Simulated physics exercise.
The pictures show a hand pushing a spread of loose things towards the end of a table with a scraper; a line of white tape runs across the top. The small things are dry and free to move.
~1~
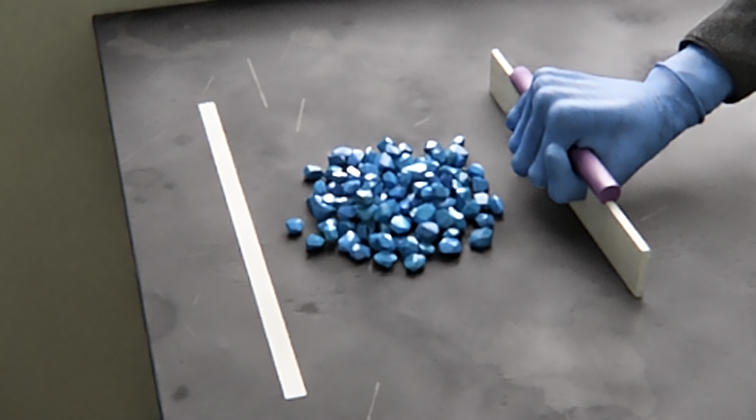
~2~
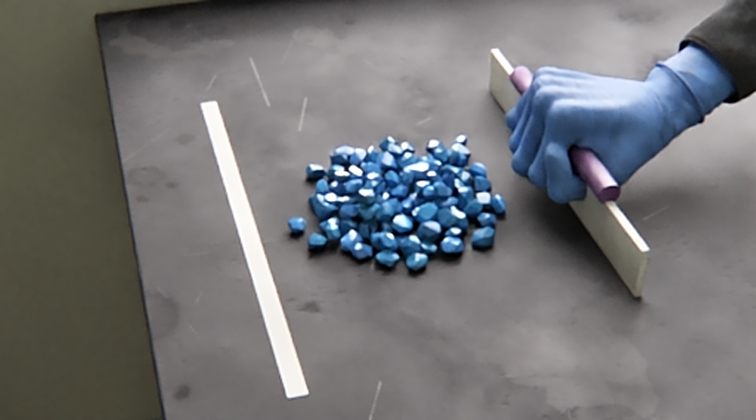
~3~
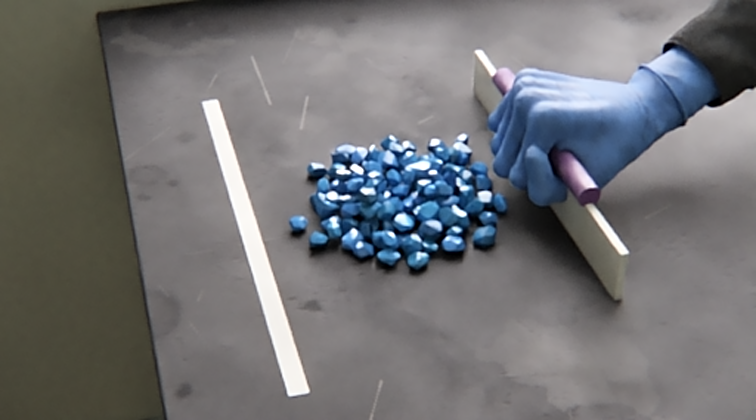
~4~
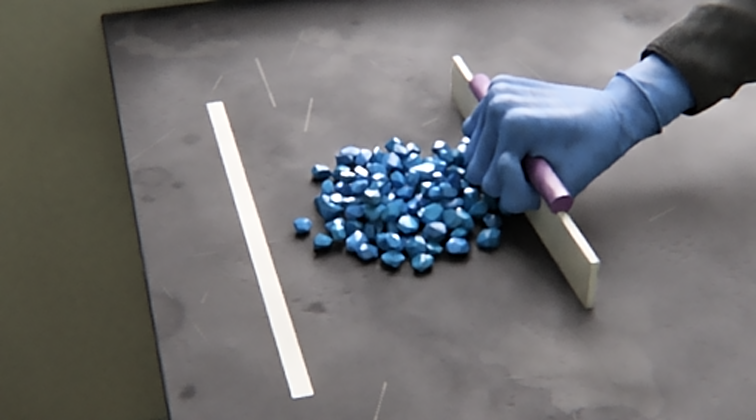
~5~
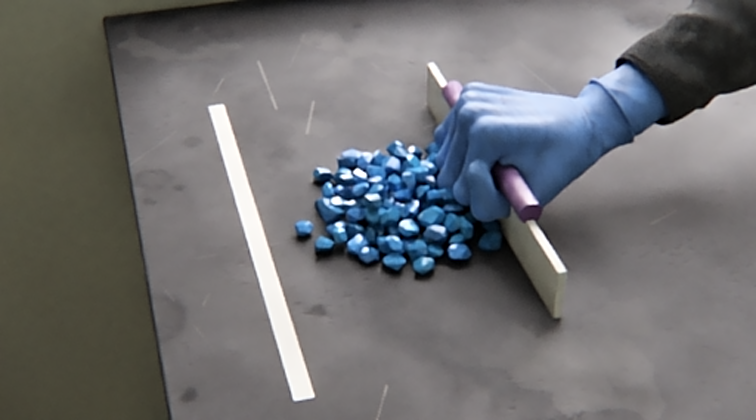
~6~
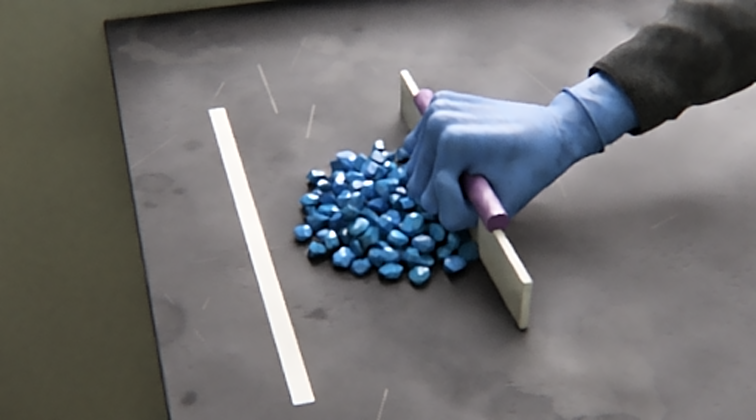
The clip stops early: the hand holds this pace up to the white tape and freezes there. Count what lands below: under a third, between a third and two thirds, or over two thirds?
Over the edge goes under a third of it.
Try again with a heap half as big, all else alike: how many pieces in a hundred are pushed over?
It comes to 0 per cent or so.
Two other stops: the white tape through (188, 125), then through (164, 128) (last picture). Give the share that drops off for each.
Roughly 50 per cent, and 70 per cent.
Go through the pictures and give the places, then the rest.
The first frame shows scraper at (631, 255), at rest; white tape at (210, 115), about a palm's width from the edge; edge at (132, 253); the heap at (397, 194), aquarium stones.
The second frame shows scraper at (630, 255).
The third frame shows scraper at (610, 258); the heap at (400, 192).
The fourth frame shows scraper at (581, 267).
The fifth frame shows scraper at (549, 276); the heap at (416, 207), about a quarter pushed along.
The sixth frame shows scraper at (516, 286); white tape at (220, 120); edge at (142, 258); the heap at (386, 205), most pushed along.
Soon after the last picture, scraper still moving, near (347, 180); heap all on the table, its front near (204, 229).
A little later, scraper stopped at the white tape; heap a small part over the edge.
At rest, scraper stopped at the white tape; heap a small part over the edge.
